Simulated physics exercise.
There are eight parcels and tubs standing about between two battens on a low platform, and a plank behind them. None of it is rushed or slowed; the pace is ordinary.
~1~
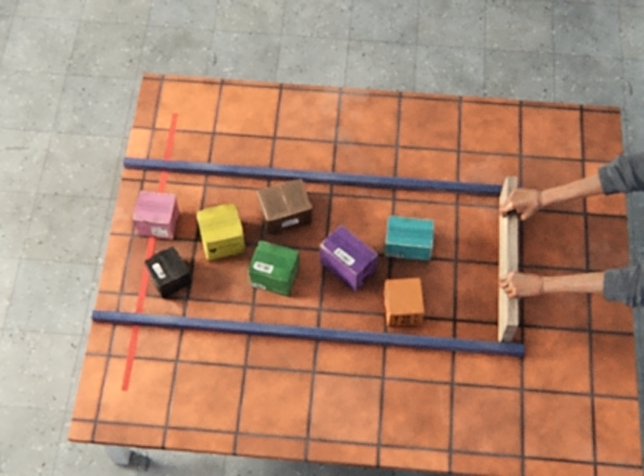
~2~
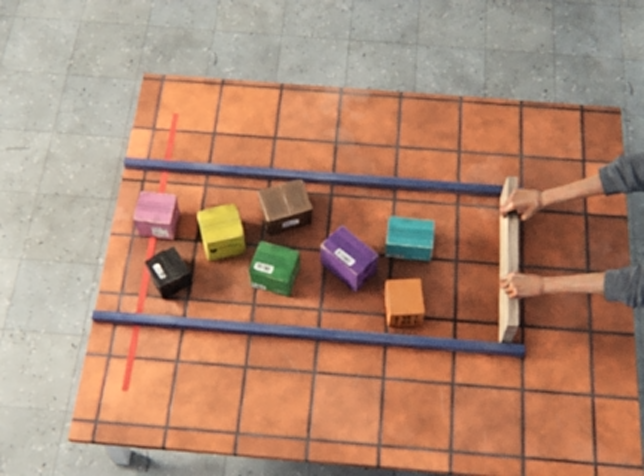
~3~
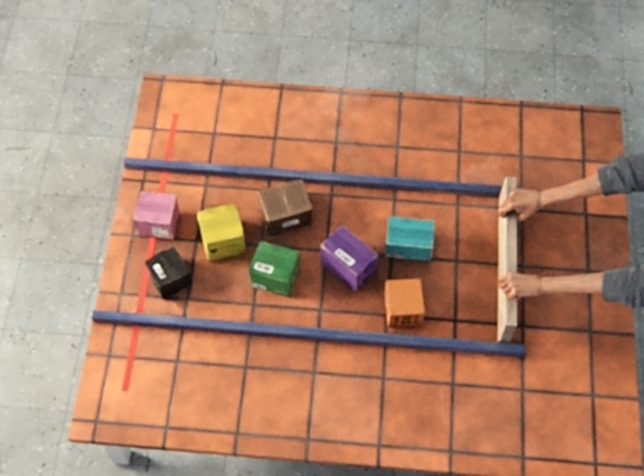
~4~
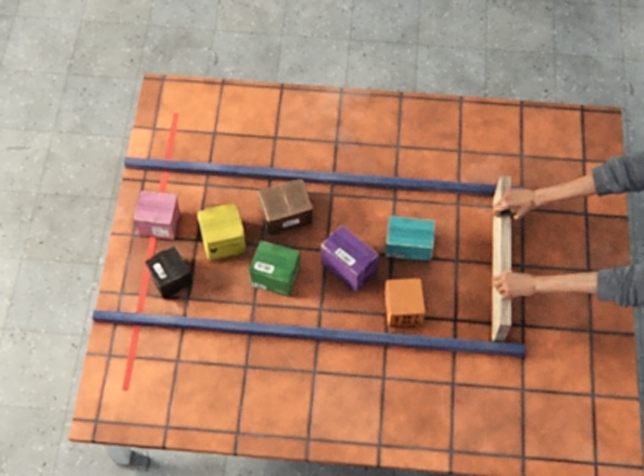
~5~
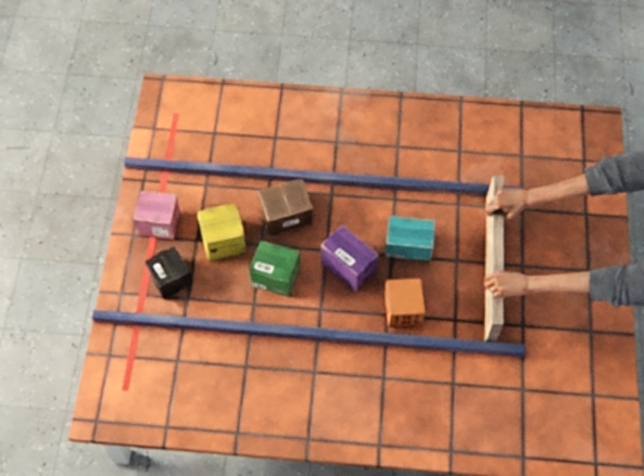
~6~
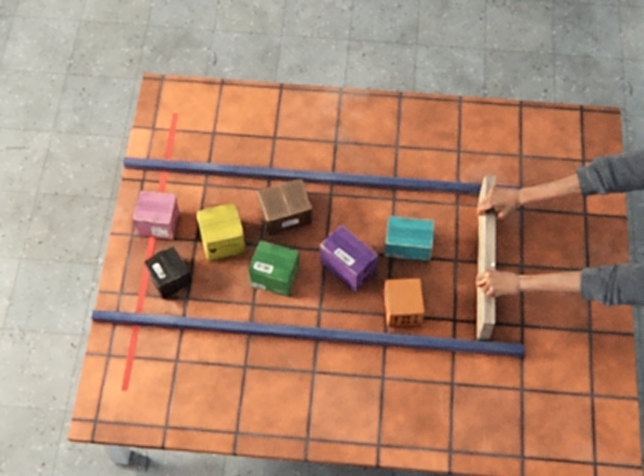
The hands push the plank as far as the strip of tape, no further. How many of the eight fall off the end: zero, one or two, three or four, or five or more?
Five at least fall.
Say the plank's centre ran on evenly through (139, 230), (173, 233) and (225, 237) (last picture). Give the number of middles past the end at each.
In order of the places given, that's 5, 3 and 0.
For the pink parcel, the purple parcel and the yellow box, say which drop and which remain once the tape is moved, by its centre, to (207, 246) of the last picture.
The pink parcel does not stay; as for the purple parcel, it remains in place; and the yellow box remains in place.
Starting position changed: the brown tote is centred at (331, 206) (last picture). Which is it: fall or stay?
Started there, the object is not lost.
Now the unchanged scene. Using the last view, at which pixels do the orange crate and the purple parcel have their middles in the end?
The orange crate ends up near (125, 279), and the purple parcel near (124, 241).
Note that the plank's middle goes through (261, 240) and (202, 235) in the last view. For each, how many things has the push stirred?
I get 8 at the one place and 8 at the other.
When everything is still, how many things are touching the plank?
Count: 3.
Early on, none off yet; pink parcel at rest near (157, 215); black box at rest near (168, 272); yellow box at rest near (221, 232).
A while later, none off yet; pink parcel travelled a little near (151, 214); black box travelled a little near (160, 270); yellow box travelled about its own width near (190, 231).
Finally, the number that fall off is five or more; lost, brown tote, green parcel, yellow box, black box and pink parcel.
